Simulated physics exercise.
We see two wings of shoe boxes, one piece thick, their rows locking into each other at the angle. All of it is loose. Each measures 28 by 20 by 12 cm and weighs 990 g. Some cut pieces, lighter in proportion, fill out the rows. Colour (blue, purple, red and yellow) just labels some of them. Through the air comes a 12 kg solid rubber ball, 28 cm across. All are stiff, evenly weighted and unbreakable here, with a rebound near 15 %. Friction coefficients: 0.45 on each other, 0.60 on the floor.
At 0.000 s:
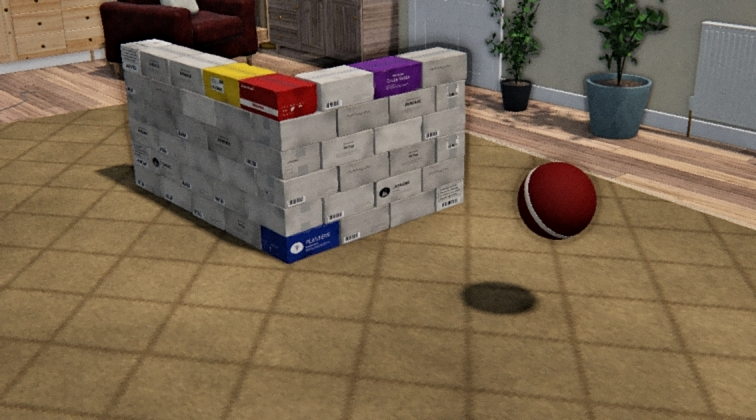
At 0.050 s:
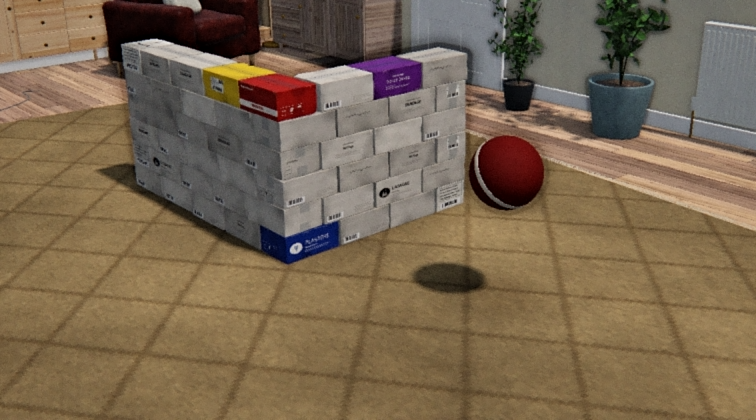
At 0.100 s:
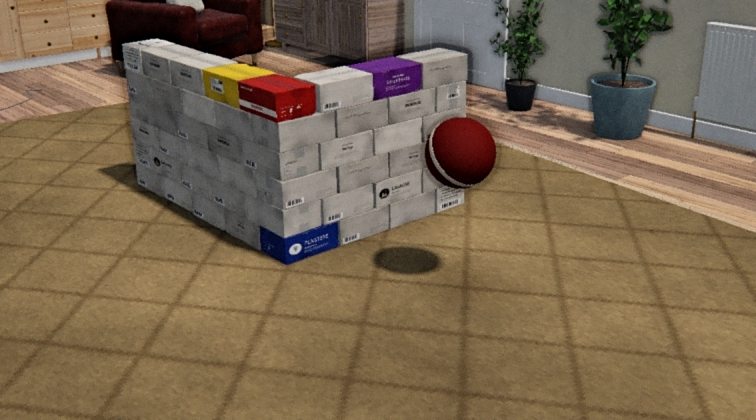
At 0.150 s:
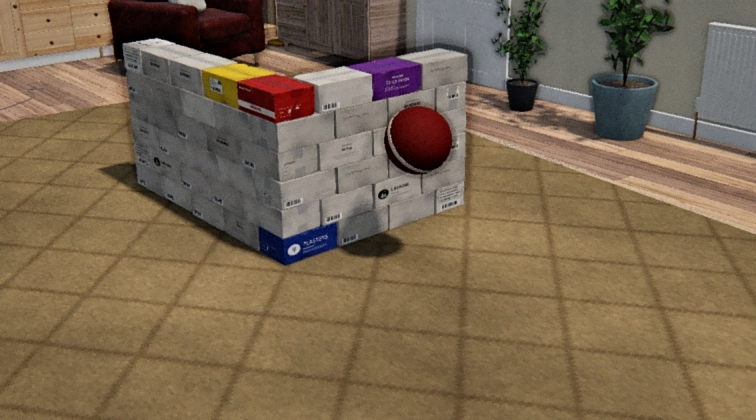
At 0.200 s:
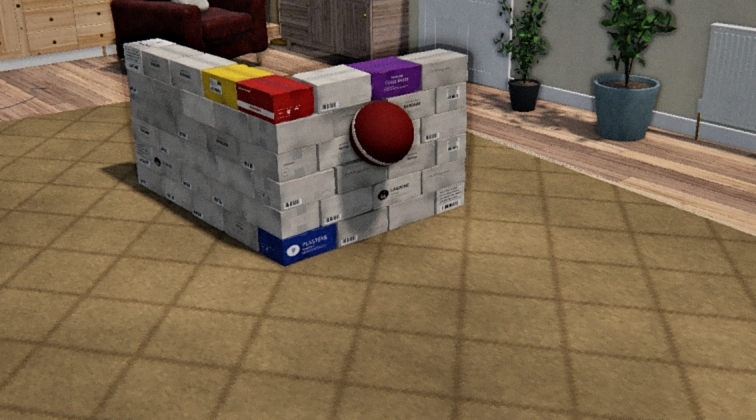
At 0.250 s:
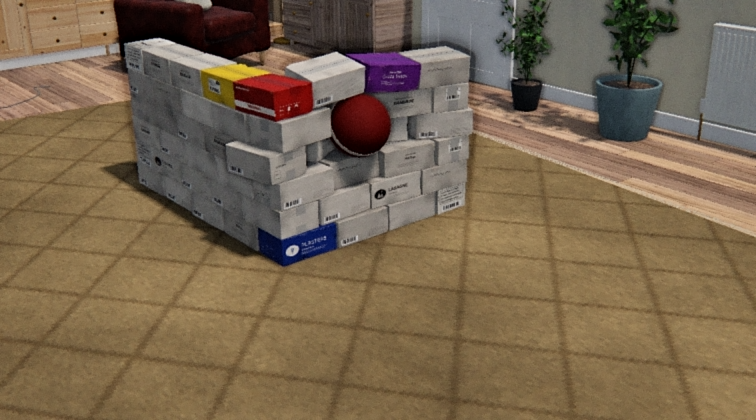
A dark red ball with a pale stripe flies through the air toward an L-shaped wall of loosely stacked whitish boxes on a tan gridded floor, seen from slightly above in a room. Yellow, red and purple boxes line the top, a blue one sits at the bottom corner, and potted plants stand behind. The ball crosses leftward, strikes the right wing and pushes in, shifting nearby boxes as the camera drifts slightly.
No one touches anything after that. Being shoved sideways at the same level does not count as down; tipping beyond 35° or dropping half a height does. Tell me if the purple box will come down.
That box comes down.
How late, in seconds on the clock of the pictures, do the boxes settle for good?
Near 1.5 s.
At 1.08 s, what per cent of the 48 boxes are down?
10 per cent by then.
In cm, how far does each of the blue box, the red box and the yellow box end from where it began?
Moved: Blue 0, red 0, yellow 5.
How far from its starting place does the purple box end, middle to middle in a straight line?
Roughly 78 cm away.
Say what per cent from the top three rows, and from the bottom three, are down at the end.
From the top 20, from the bottom 0 per cent.
After 0.31 s, ball still moving; none of the 48 boxes down, 20 disturbed; purple box leaning 17°; red box shifted 17 mm.
After 0.40 s, ball still moving; 1 of the 48 boxes down; purple box leaning 24°; yellow box shifted 40 mm.
After 0.66 s, ball still moving; 6 of the 48 boxes down; purple box leaning 59°, 25 cm lower; red box leaning 8°.
After 1.08 s, ball still moving; 6 of the 48 boxes down; purple box 62 cm lower; red box leaning 9°.
At rest (1.9 s), ball rolling away; 6 of the 48 boxes down; purple box 62 cm lower; red box leaning 9°; yellow box shifted 50 mm. As the last picture would show them, middles, purple box near (337, 181), red box near (271, 96).
